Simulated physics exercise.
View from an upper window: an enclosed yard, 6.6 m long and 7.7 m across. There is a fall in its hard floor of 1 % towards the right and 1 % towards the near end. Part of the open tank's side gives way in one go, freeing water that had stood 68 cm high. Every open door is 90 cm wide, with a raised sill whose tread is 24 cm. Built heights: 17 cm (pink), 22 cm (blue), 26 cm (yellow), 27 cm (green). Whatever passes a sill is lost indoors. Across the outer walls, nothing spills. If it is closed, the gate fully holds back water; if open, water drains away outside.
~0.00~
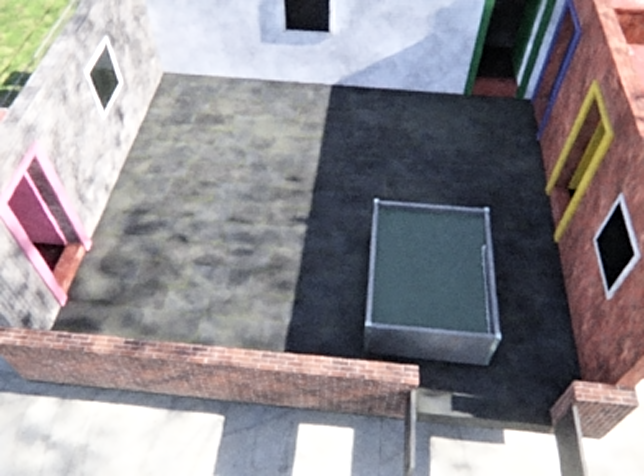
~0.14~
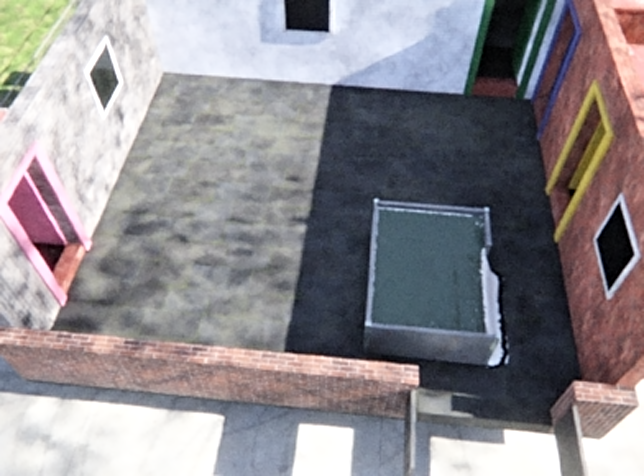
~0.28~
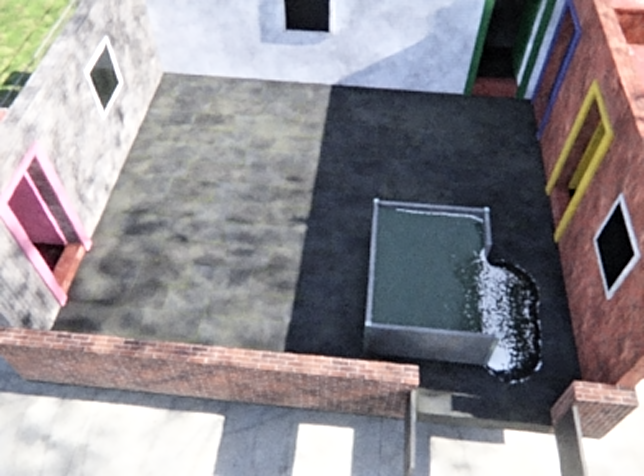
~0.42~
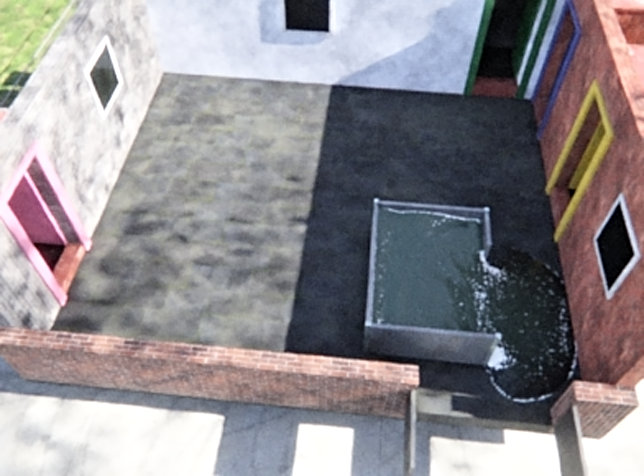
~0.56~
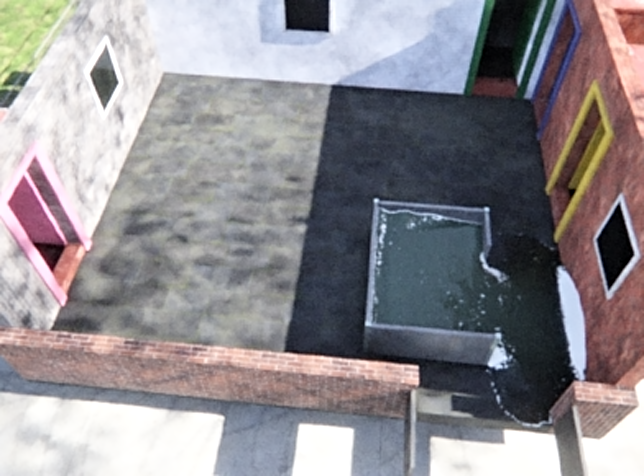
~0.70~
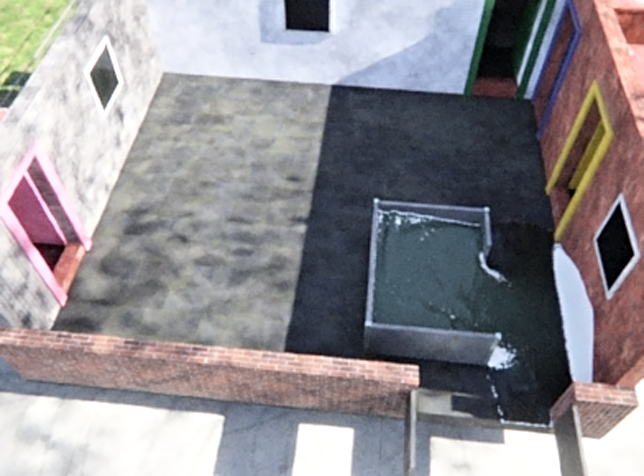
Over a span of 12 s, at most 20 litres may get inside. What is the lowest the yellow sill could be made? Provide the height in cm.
Around 6 cm high.
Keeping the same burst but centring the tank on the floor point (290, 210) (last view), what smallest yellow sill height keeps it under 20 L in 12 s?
New minimum height: Approx. 22 cm.
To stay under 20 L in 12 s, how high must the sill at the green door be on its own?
Green door - some 13.0 centimetres.
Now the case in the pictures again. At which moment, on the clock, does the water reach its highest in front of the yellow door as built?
The level tops out around 1.6 s.
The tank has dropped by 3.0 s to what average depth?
Around 19 cm on average.
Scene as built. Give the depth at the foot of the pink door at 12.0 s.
It stands about 2.0 centimetres deep.
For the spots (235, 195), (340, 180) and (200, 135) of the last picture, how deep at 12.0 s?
Depth: About 2, 2, 2 cm.
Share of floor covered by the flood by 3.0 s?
Some 35 per cent is wet.
After 1.4 s water covers 10 % of the floor, deepest (67 cm) near (579, 411); 10 cm at the yellow door, 0 litres in over its 26 cm sill.
After 3.0 s water covers 35 % of the floor, deepest (28 cm) near (579, 411); 9 cm at the yellow door, 0 litres in over its 26 cm sill.
After 12.0 s water covers 95 % of the floor, deepest (8 cm) near (552, 251); 7 cm at the yellow door, 0 litres in over its 26 cm sill.
At the yellow door as built, the water arrived by 1.0 s and peaked near 11 cm at 1.6 s.
With a sill of 4.5 cm, 37 litres would have come in within the 12 s; with 6.5 cm, 14 litres. So under 20 litres takes about 6 cm.
